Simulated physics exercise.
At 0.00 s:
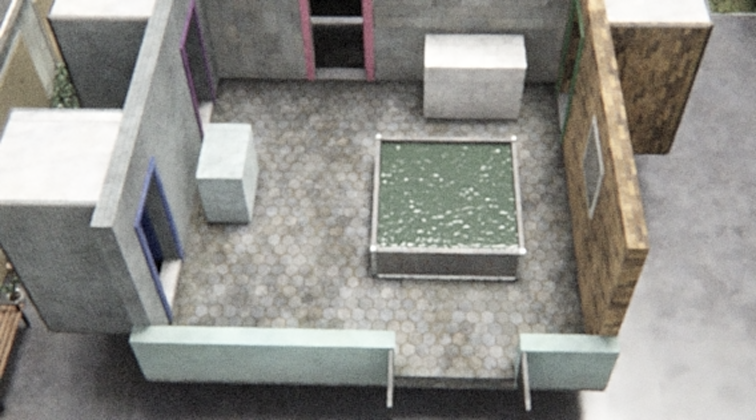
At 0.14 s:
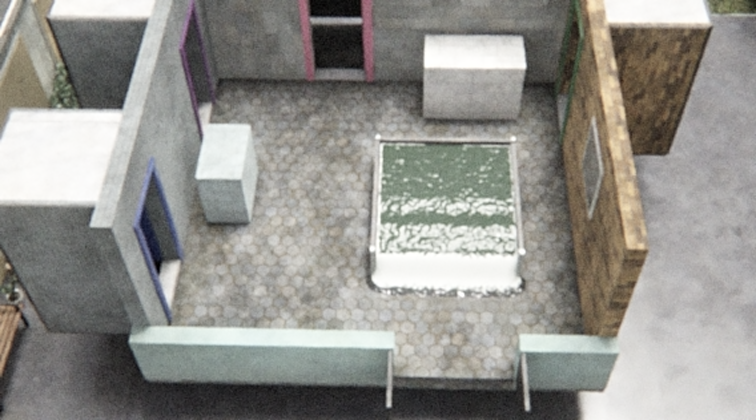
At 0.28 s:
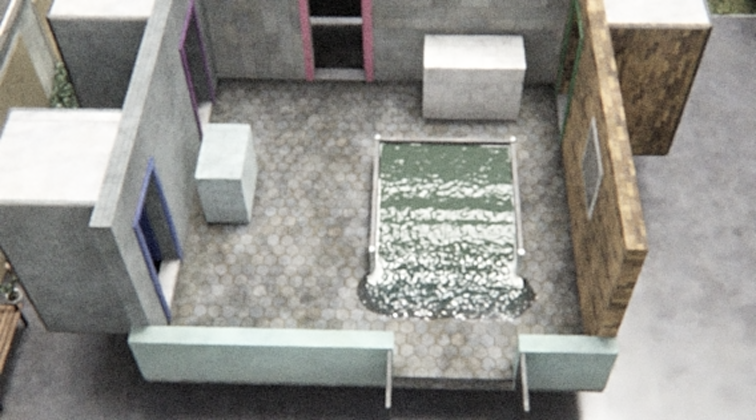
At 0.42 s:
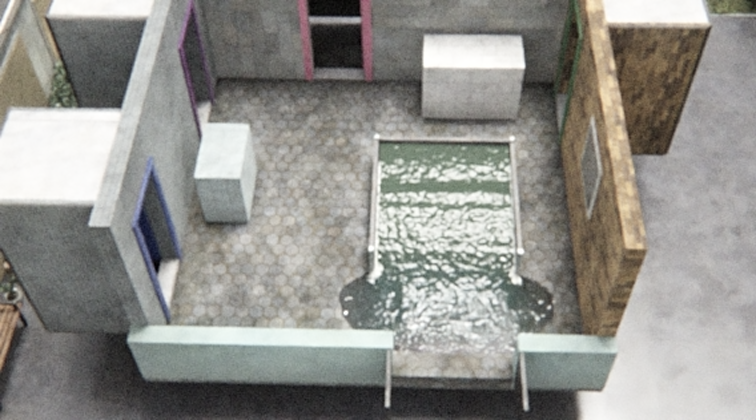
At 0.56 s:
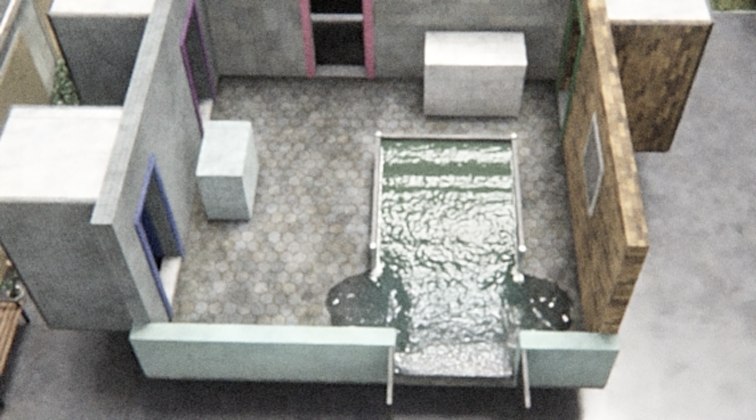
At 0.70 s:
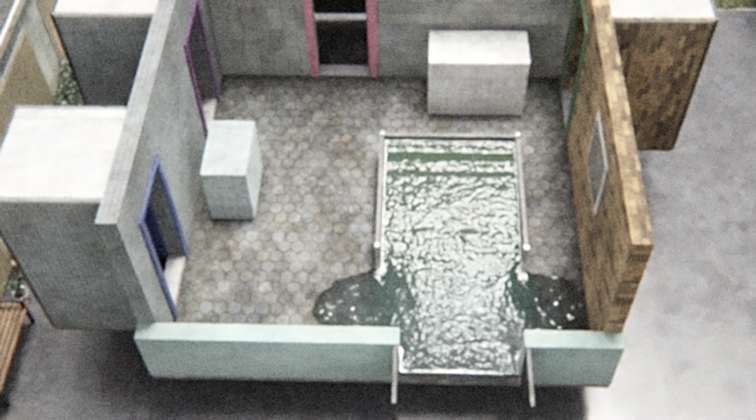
A walled yard paved in grey hexagonal tiles is seen from high above, with a pale green low wall and a gap at the front. A square tank of green water stands right of centre, with pale blocks behind and to the left, a blue-framed doorway at left and a brown wall at right. The tank's front side vanishes, and rippling water pours forward, spreads sideways and reaches the gap, while the camera shifts very slightly.
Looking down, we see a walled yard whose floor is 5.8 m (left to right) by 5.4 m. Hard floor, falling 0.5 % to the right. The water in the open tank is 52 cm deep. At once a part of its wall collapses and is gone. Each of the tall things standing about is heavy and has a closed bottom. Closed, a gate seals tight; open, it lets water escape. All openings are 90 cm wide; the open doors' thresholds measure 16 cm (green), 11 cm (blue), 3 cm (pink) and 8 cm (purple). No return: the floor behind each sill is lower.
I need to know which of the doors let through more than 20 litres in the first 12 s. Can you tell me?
Sure: The green door does not; the blue door does not; the pink door does not; the purple door does not.
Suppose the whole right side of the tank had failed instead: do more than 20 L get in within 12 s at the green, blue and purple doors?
The green door comes out more than that, the blue door less than that and the purple door less than that.
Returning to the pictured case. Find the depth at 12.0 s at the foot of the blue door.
About 2.5 cm deep.
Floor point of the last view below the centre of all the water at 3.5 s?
Its balance point lies near (417, 267).
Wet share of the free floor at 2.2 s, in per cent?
About 30 per cent.
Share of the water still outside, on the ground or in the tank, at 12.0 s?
Roughly 40 per cent is still there.
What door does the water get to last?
Pink.
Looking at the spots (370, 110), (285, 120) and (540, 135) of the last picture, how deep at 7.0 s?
Spot by spot: Some 0, 1, then 6 cm.
After 1.4 s water covers 20 % of the floor and is deepest (30 cm) near (582, 360); green door not reached, blue door not reached, pink door not reached, purple door not reached.
After 2.2 s water covers 30 % of the floor and is deepest (28 cm) near (582, 360); green door not reached, blue door not reached, pink door not reached, purple door not reached.
After 3.5 s water covers 45 % of the floor and is deepest (16 cm) near (568, 359); green door not reached, blue door 11 cm at the sill, 1 L in, pink door not reached, purple door not reached.
After 7.0 s water covers 70 % of the floor and is deepest (10 cm) near (531, 100); green door 9 cm at the sill, 0 L in, blue door 5 cm at the sill, 2 L in, pink door 2 cm at the sill, 0 L in, purple door 2 cm at the sill, 0 L in.
After 12.0 s water covers 95 % of the floor and is deepest (6 cm) near (422, 130); green door 4 cm at the sill, 0 L in, blue door 3 cm at the sill, 2 L in, pink door 5 cm at the sill, 1 L in, purple door 1 cm at the sill, 0 L in.
